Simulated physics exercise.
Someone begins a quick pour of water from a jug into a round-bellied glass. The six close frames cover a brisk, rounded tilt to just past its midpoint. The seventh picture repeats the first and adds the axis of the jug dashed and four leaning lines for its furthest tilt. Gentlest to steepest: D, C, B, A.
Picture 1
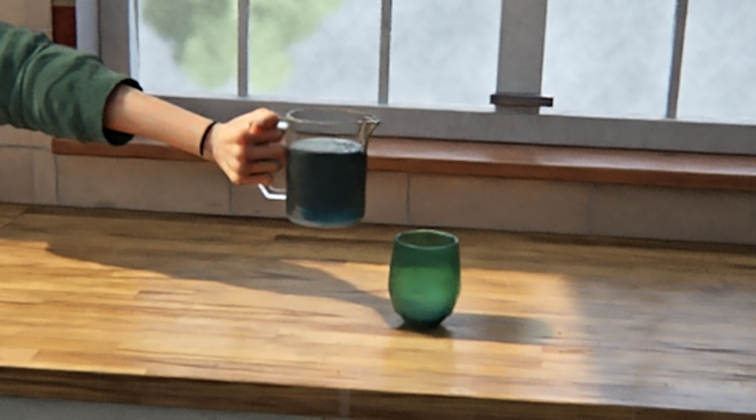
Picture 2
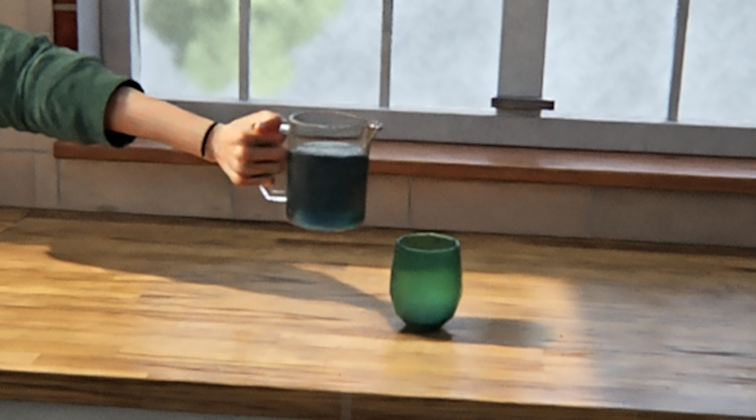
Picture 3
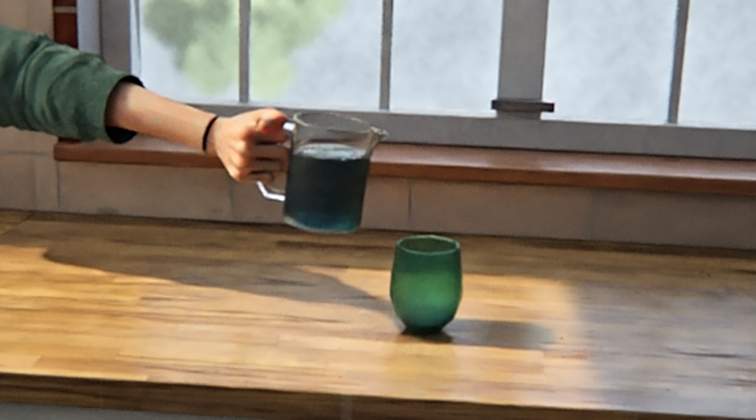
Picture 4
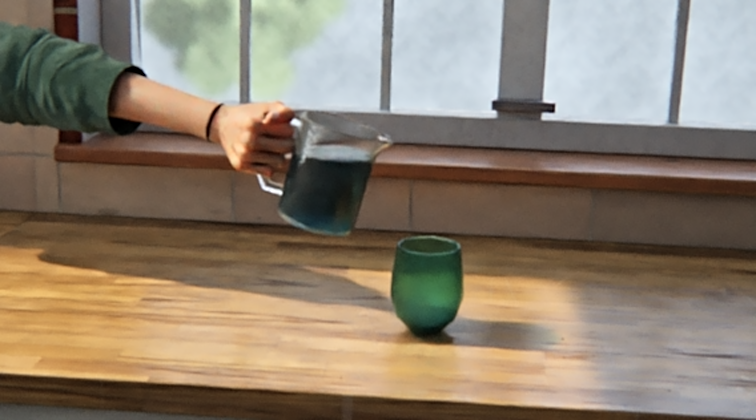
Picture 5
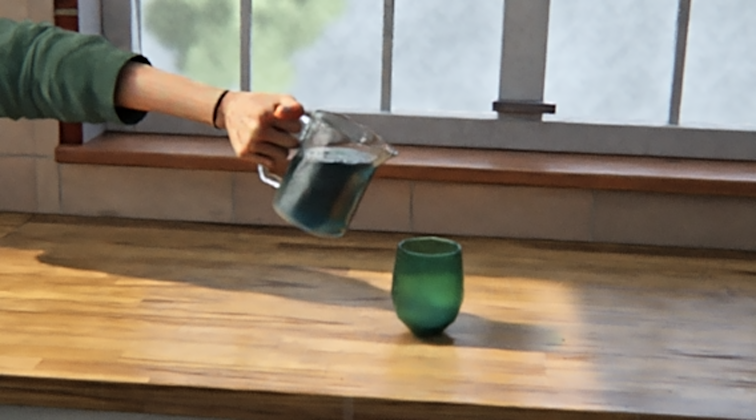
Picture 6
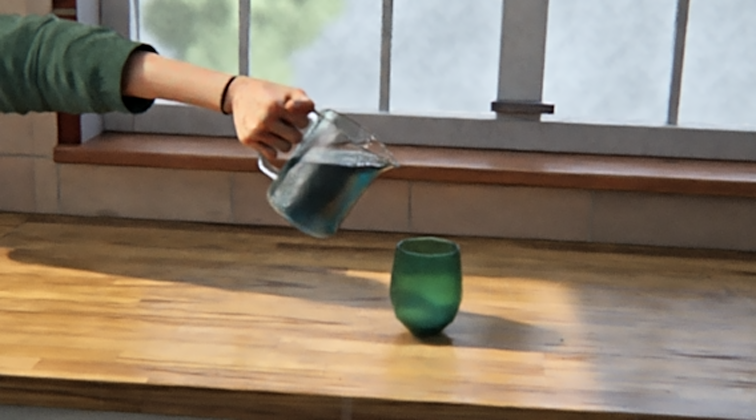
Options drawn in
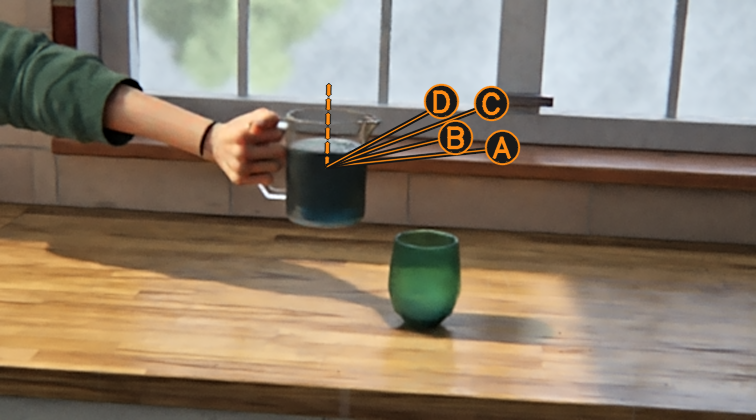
Hand in green sleeve gradually tilting a clear jug of dark bluish liquid rightward above a green glass on a wooden counter.
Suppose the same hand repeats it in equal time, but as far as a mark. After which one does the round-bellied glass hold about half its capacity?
C is best.
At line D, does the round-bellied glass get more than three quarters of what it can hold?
No, it does not.
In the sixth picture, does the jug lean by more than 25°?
Yes, it does.
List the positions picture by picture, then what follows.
Upright, lip at (380, 121); rim of the round-bellied glass round (427, 238); nothing has left yet.
Upright, lip at (382, 126); nothing has left yet.
Tipped about 7°, lip at (386, 133); nothing has left yet.
Tipped about 14°, lip at (392, 142); nothing has left yet.
Tipped about 23°, lip at (397, 154); nothing has left yet.
Tipped about 33°, lip at (398, 165); nothing has left yet.
On the marked copy, A at (485, 150); B at (438, 140); C at (476, 110); D at (428, 112).
For line A, the round-bellied glass ends with about 83 % of what it can hold; 3 % of the water is spilt.
For line B, the round-bellied glass ends with about 69 % of what it can hold.
For line C, the round-bellied glass ends with about 50 % of what it can hold.
For line D, the round-bellied glass ends with about 32 % of what it can hold.
